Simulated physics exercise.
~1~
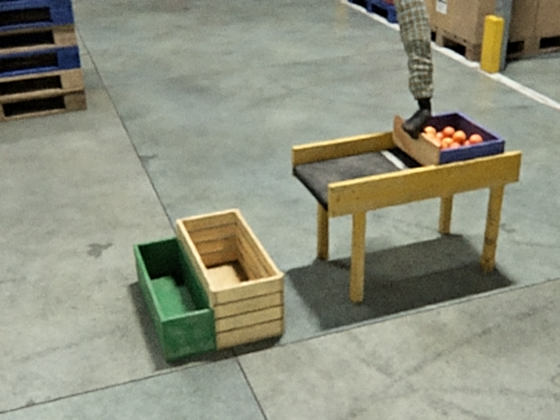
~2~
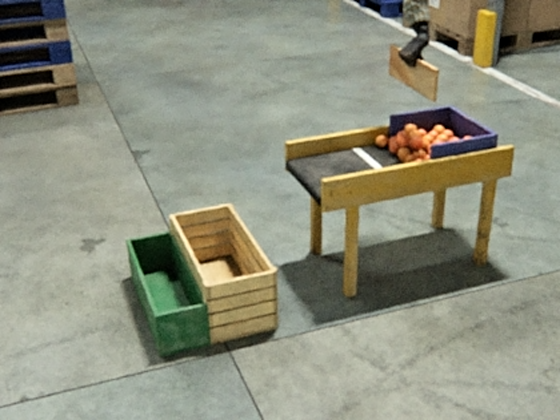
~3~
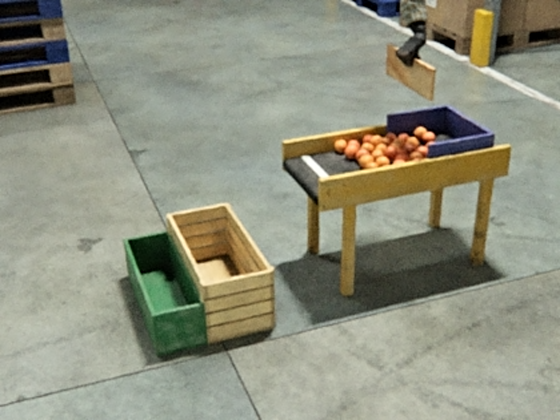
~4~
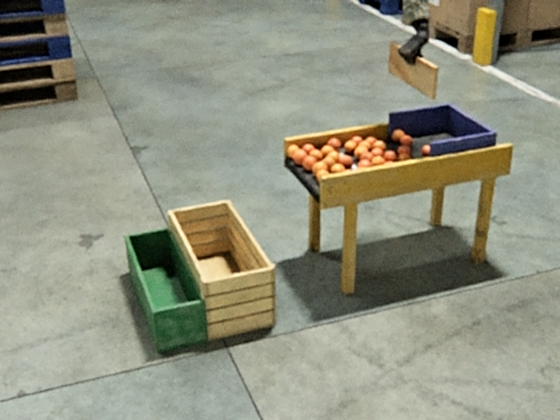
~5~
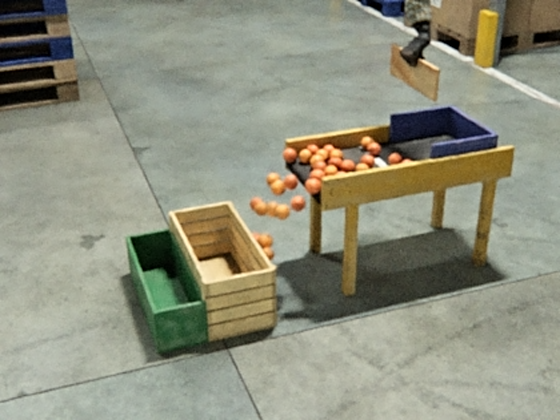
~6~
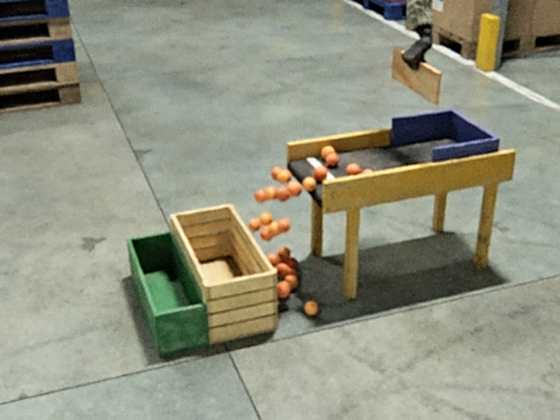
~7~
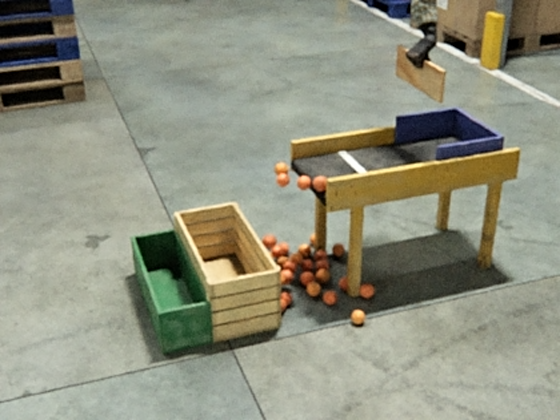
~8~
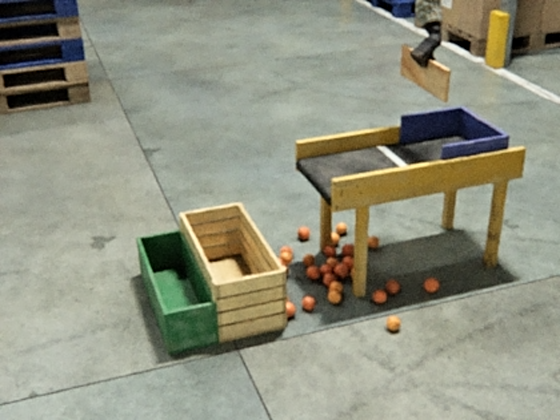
On a grey concrete warehouse floor, seen from above at an angle through a slightly swaying camera, a low table with a dark belt and yellow wooden sides stands at the right. A wooden tote and a green tub sit side by side to its lower left. An arm lifts a wooden gate from a blue pen full of oranges, and they spread leftward along the belt. They spill off its left end, dropping short of the tote. The oranges pile up and scatter on the floor between tote and table, leaving both containers empty.
